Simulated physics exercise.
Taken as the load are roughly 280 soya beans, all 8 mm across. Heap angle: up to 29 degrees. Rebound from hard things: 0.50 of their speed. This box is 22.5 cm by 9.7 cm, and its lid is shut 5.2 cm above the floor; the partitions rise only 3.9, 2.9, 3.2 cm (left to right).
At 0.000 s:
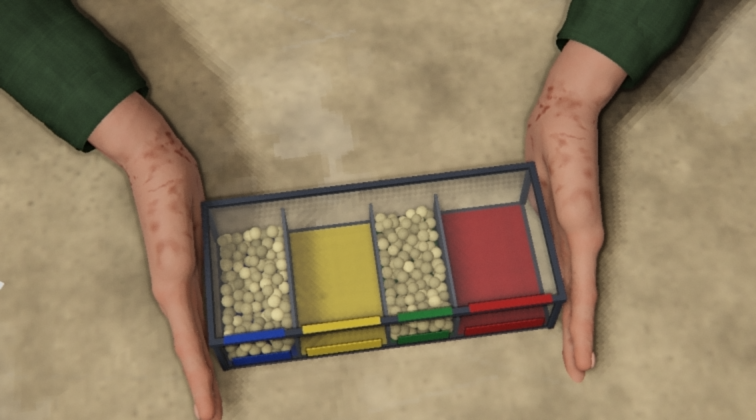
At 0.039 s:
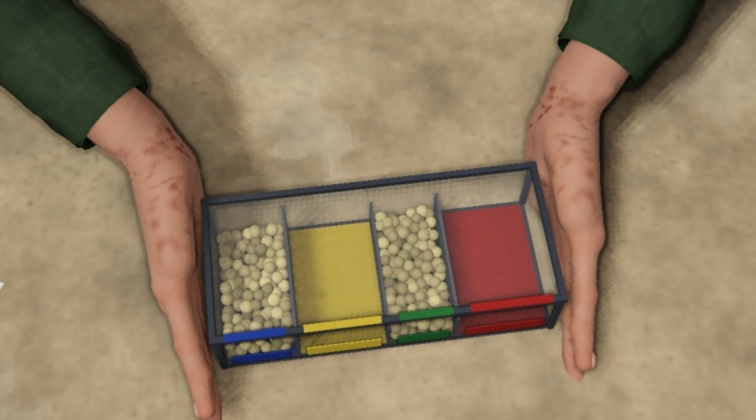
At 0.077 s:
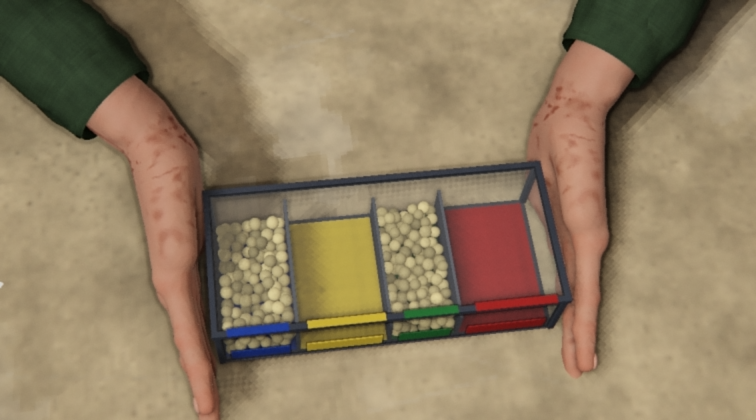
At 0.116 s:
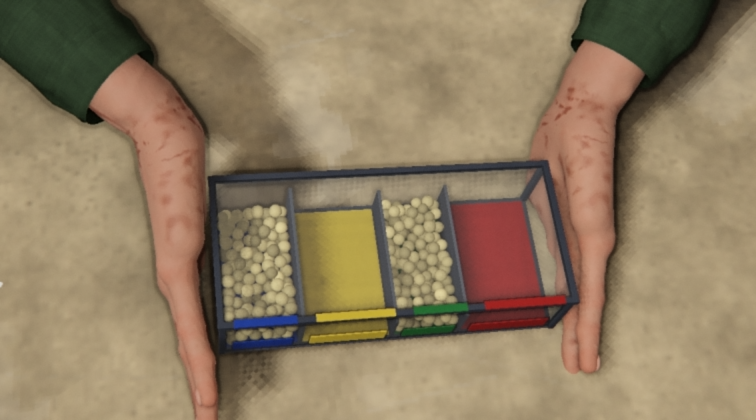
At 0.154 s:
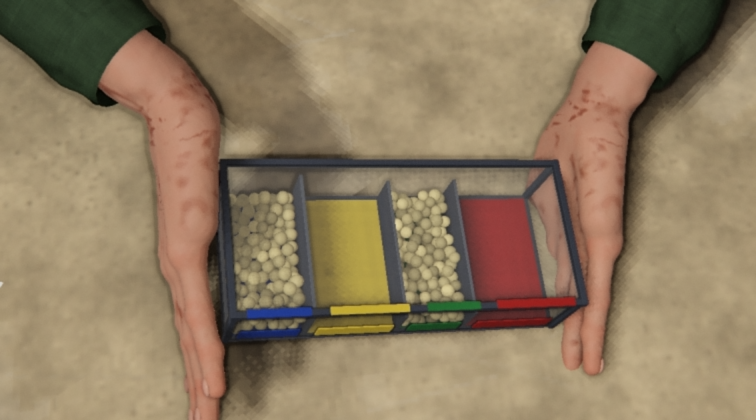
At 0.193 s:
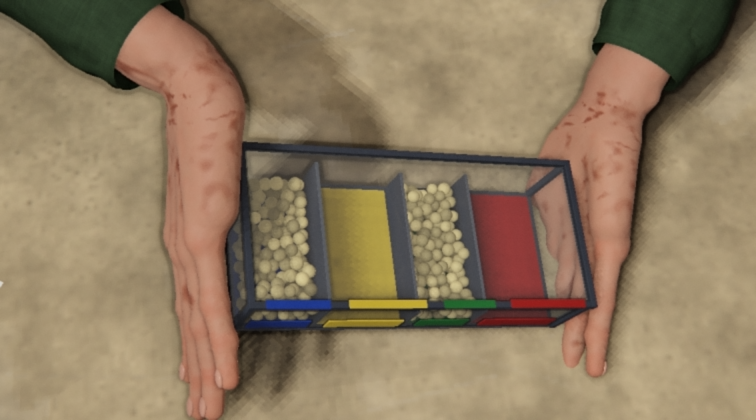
A clear, dark-edged box of pale round beans sits between two open hands in dark green sleeves, seen from above against a blotchy beige floor. Its four compartments are marked blue, yellow, green and red from left to right, with beans in the blue and green ones only. The hands tilt the box, slowly then faster, its left side rising as it shifts slightly right, while the view stays still.
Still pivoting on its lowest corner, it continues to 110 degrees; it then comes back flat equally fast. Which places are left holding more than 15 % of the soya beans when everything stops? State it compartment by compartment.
Red: Passes the mark; blue: Passes the mark; green: Misses the mark; yellow: Misses the mark.
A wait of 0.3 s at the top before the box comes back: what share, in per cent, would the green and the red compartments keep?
In per cent: Green 5; red 50.
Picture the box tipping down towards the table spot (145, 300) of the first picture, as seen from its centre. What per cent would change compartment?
Roughly 50 % of the pieces.
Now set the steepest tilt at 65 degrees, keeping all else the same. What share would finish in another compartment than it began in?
Near 15 in a hundred.
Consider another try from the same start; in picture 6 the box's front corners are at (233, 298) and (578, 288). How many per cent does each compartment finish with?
The compartments end with red 55 per cent, blue 35 per cent, green 5 per cent and yellow 5 per cent.
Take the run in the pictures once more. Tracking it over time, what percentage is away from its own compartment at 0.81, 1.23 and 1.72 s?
Sequence: 30 / 55 / 55.
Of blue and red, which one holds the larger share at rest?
Go with red, that one ends with more.
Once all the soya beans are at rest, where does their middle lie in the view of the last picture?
Close to pixel (441, 296).
Then, at 0.81 s, tilt 110 degrees; red 25 %, blue 45 %, green 25 %, yellow 5 %.
After 1.23 s, tilt 47 degrees; red 45 %, blue 35 %, green 10 %, yellow 5 %.
After 1.72 s, tilt 0 degrees; red 45 %, blue 35 %, green 10 %, yellow 5 %.
In the end, at 2.2 s, red 45 %, blue 35 %, green 10 %, yellow 5 %.
